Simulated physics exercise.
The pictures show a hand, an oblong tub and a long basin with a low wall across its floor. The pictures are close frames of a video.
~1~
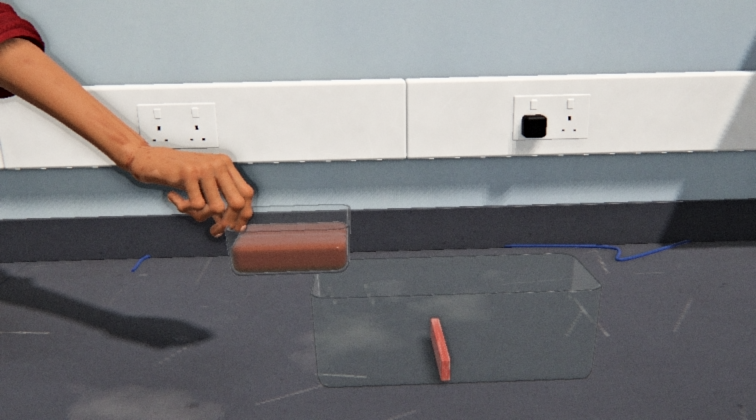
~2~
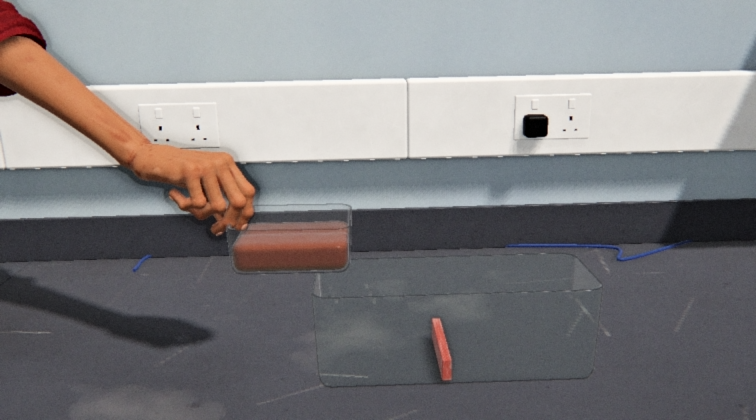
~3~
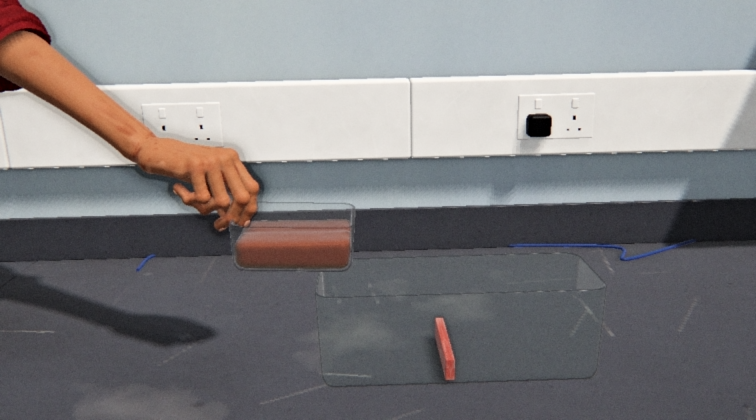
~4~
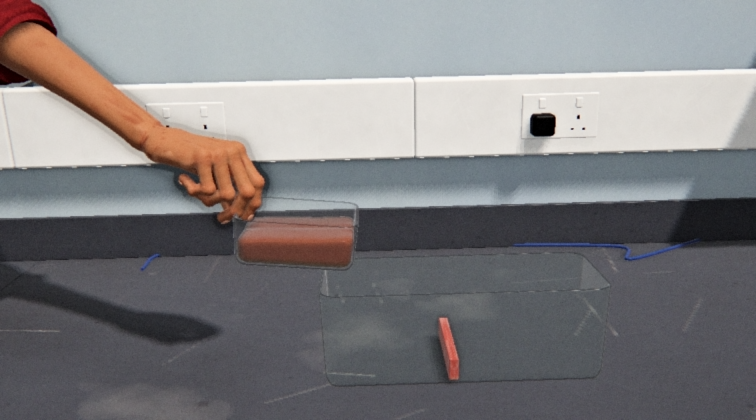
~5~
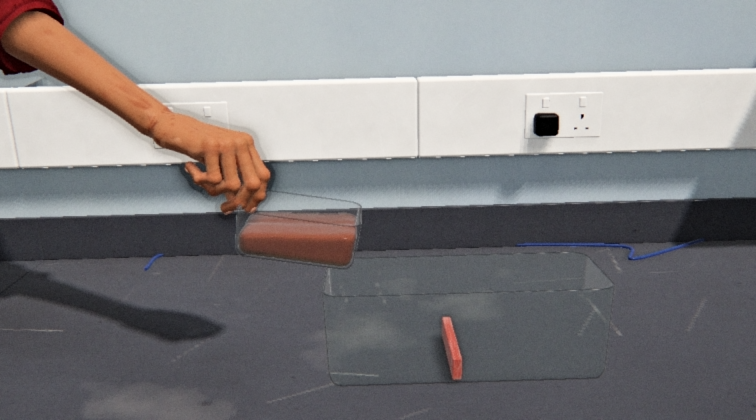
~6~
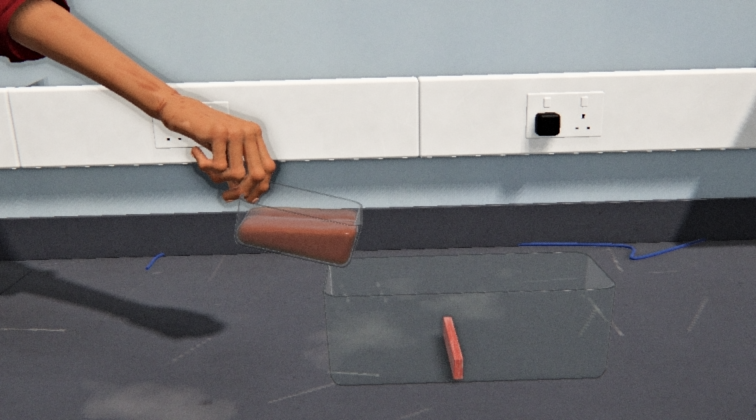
A hand gradually tilts a clear tub of reddish liquid rightward above a long clear basin.
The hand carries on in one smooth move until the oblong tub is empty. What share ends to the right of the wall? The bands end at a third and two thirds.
In the end not even a third is right of the wall.
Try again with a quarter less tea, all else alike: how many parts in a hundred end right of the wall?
Near 5 %.
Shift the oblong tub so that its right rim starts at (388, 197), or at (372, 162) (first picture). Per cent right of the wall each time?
Near 80 % and 65 %.
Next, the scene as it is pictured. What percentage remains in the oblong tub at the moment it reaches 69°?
Some 40 per cent.
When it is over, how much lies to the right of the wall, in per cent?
About 20 per cent.
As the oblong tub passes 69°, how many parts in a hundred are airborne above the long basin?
Close to 45 per cent.
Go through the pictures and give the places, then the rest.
Tilt 0°; pouring edge (349, 217); surface from (237, 236) to (348, 232); the long basin's rim runs from (313, 280) to (588, 271); the wall's top is at (440, 339), in the first frame.
Tilt 1°; pouring edge (350, 217); surface from (237, 235) to (349, 232), in the second frame.
Tilt 2°; pouring edge (354, 217); surface from (240, 232) to (351, 229), in the third frame.
Tilt 6°; pouring edge (357, 216); surface from (243, 228) to (354, 227), in the fourth frame.
Tilt 10°; pouring edge (360, 216); surface from (245, 223) to (357, 223), in the fifth frame.
Tilt 15°; pouring edge (361, 216); surface from (244, 216) to (358, 219), in the sixth frame.
A moment on, the tilt is 69° and 40 per cent is still to pour, 16 is left of the wall and 0 right of it.
Next, the tilt is 98° and 7 per cent is still to pour, 66 is left of the wall and 14 right of it.
Then the tilt is 102° and 0 per cent is still to pour, 80 is left of the wall and 16 right of it.
Later the tilt is 102° and 0 per cent is still to pour, 78 is left of the wall and 19 right of it.
In the end 78 per cent lies left of the wall, 19 right of it and 3 outside.
